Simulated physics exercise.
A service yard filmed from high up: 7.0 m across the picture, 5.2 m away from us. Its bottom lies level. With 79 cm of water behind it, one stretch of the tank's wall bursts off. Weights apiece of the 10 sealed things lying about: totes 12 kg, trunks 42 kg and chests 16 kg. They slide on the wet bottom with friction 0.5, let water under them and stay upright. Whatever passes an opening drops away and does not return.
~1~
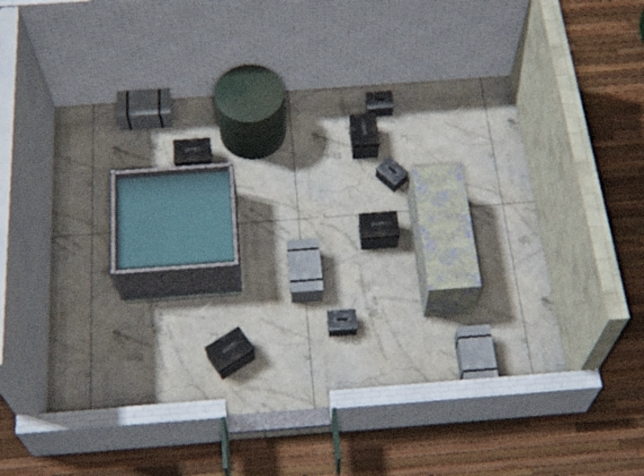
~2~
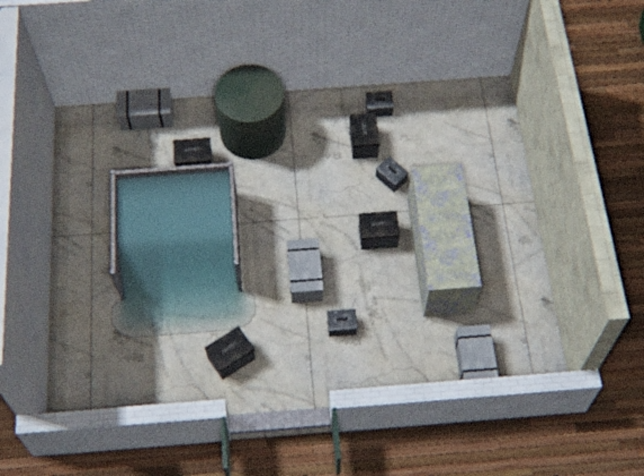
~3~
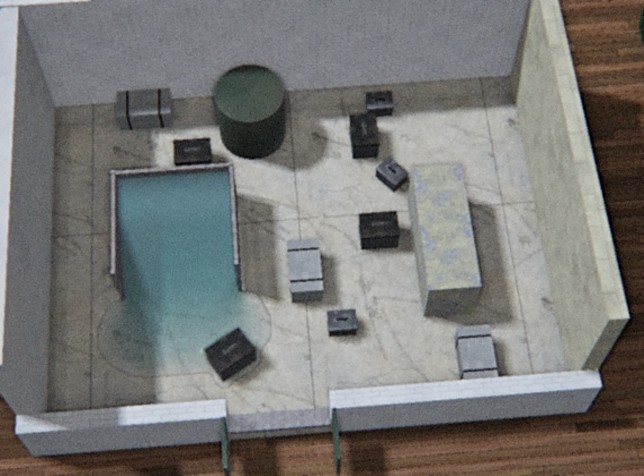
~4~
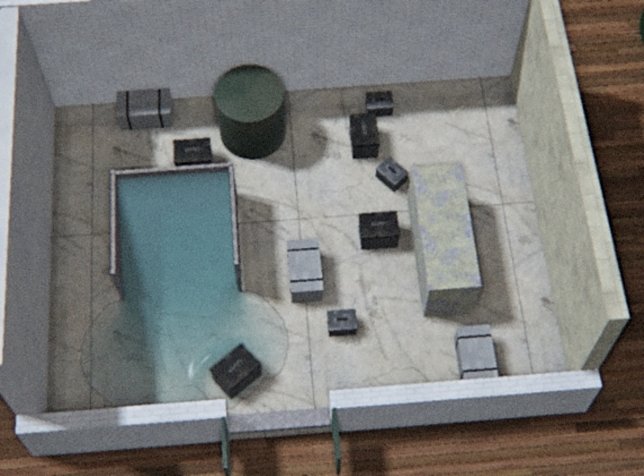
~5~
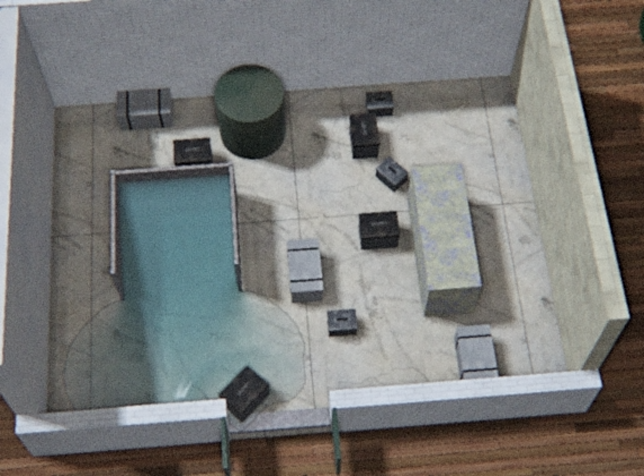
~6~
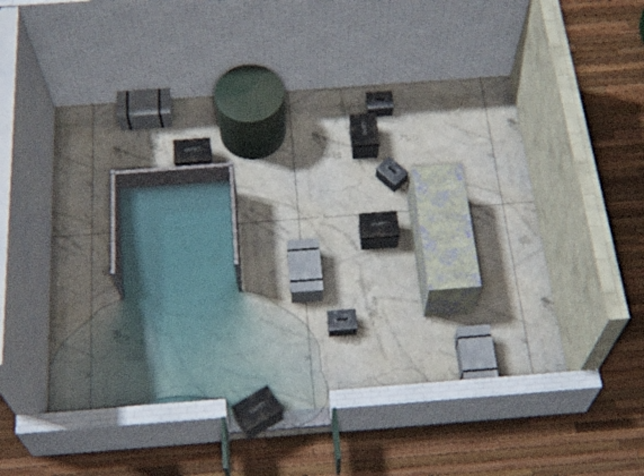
A square tank of teal water stands at the left of a pale, marble-floored walled yard, seen from high above by a still camera. A dark green drum stands behind it, a patterned pale block to the right, with black and grey boxes scattered around. The tank's near wall gives way, water spreads across the floor to the front wall, and one black box slides and turns into the front opening while the others stay put.
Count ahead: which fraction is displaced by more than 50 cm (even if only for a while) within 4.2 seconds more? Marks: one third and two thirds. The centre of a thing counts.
Share: Less than a third.
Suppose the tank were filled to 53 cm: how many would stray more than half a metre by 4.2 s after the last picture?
Then 1.
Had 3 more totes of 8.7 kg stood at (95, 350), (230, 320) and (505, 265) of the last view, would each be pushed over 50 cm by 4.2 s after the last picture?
In turn: Past it, past it, short of it.
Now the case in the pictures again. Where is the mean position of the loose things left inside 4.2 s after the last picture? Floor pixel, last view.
At about (340, 207).
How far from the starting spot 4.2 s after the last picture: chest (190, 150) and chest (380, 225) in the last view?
In that order: 0 cm, 0 cm.
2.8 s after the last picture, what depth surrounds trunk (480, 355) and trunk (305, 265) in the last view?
About 7 and 1 cm.
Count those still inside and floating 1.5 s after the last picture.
I count 0.
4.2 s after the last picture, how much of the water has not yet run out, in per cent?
About 74 per cent.
Then, 0.4 s after the last picture 1 of 10 are over 50 cm from their spots; 0 afloat.
Then, 1.5 s after the last picture 1 of 10 are over 50 cm from their spots; 0 afloat.
Then, 2.8 s after the last picture 2 of 10 are over 50 cm from their spots; 0 afloat.
Then, 4.2 s after the last picture 3 of 10 are over 50 cm from their spots, and 3 have been at some point; 0 afloat.
